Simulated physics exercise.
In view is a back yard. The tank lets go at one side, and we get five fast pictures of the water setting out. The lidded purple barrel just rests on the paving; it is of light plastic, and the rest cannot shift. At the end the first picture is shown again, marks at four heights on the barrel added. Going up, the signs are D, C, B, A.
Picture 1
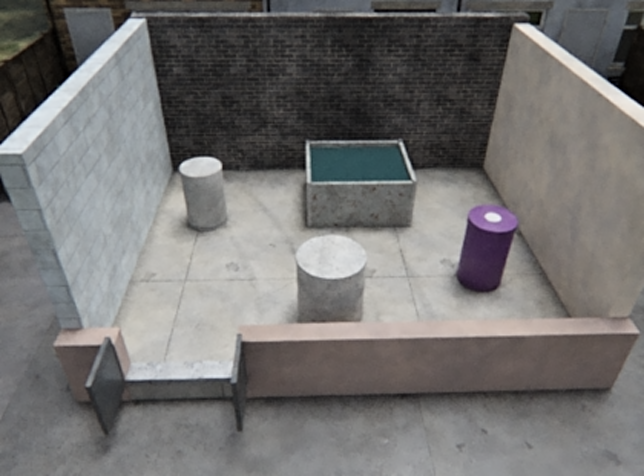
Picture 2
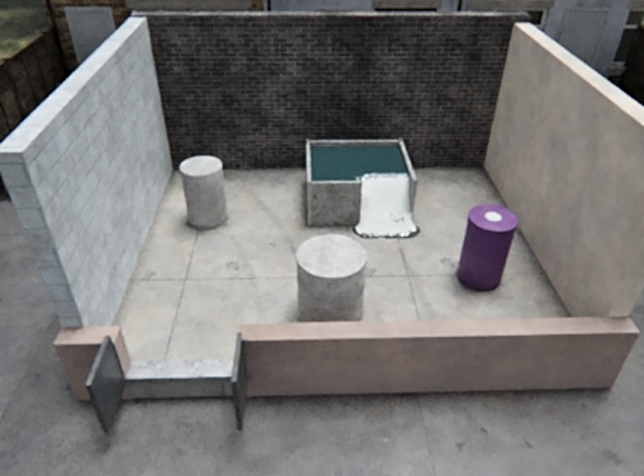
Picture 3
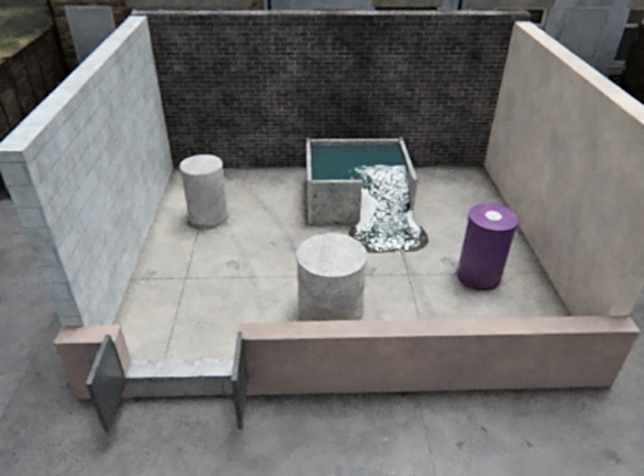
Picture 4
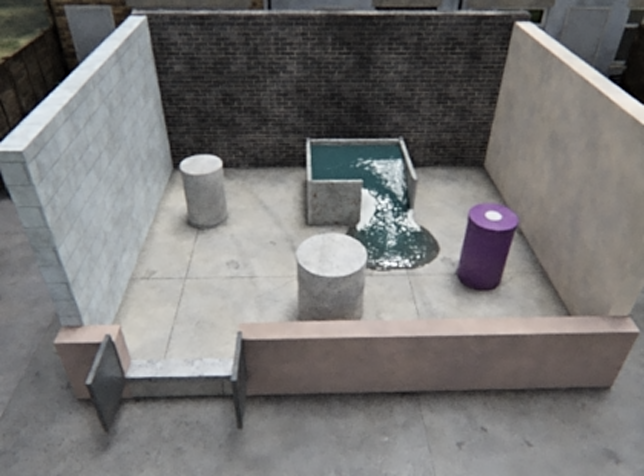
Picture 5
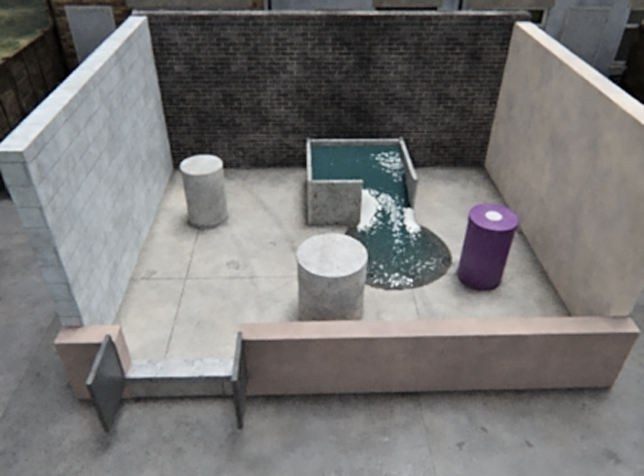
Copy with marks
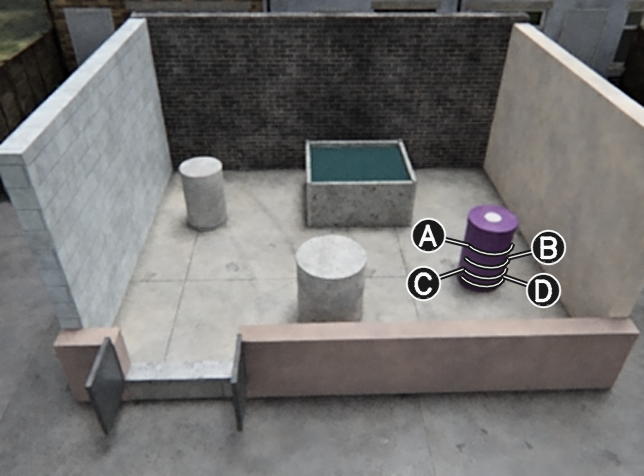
Dark teal water pours from a square concrete tank at the back of a walled yard, seen from above and in front by a still camera. A grey cylinder stands at left, another near the centre, and a purple barrel at right, with an open gate at front left. The water leaves through the tank's front right side, first white, then glittering, and spreads across the pale floor in a widening rounded puddle.
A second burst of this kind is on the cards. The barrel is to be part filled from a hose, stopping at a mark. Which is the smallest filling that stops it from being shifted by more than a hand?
Take C.
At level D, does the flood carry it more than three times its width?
No.
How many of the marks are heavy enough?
Three of the four.
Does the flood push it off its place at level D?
Yes, it does.
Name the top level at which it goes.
That is level D.
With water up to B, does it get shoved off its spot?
No, not at all.
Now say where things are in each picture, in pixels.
Lid of the purple barrel at (493, 218); tank full, its middle at (358, 165); open gate at (180, 329), in the first frame.
In the second frame, 1 % of the ground under water, its edge towards the barrel at (407, 230).
In the third frame, 3 % of the ground under water, its edge towards the barrel at (415, 243).
In the fourth frame, 5 % of the ground under water, its edge towards the barrel at (431, 252).
Lid of the purple barrel at (493, 216); 8 % of the ground under water, its edge towards the barrel at (446, 258), in the fifth frame.
In white, A at (495, 254); B at (491, 267); C at (489, 278); D at (486, 286); from the bottom up D, C, B, A.
Choosing A, it does not move.
Choosing B, it does not move.
Choosing C, it shifts by a finger or two and stays.
Choosing D, it is pushed about twice its own width away.
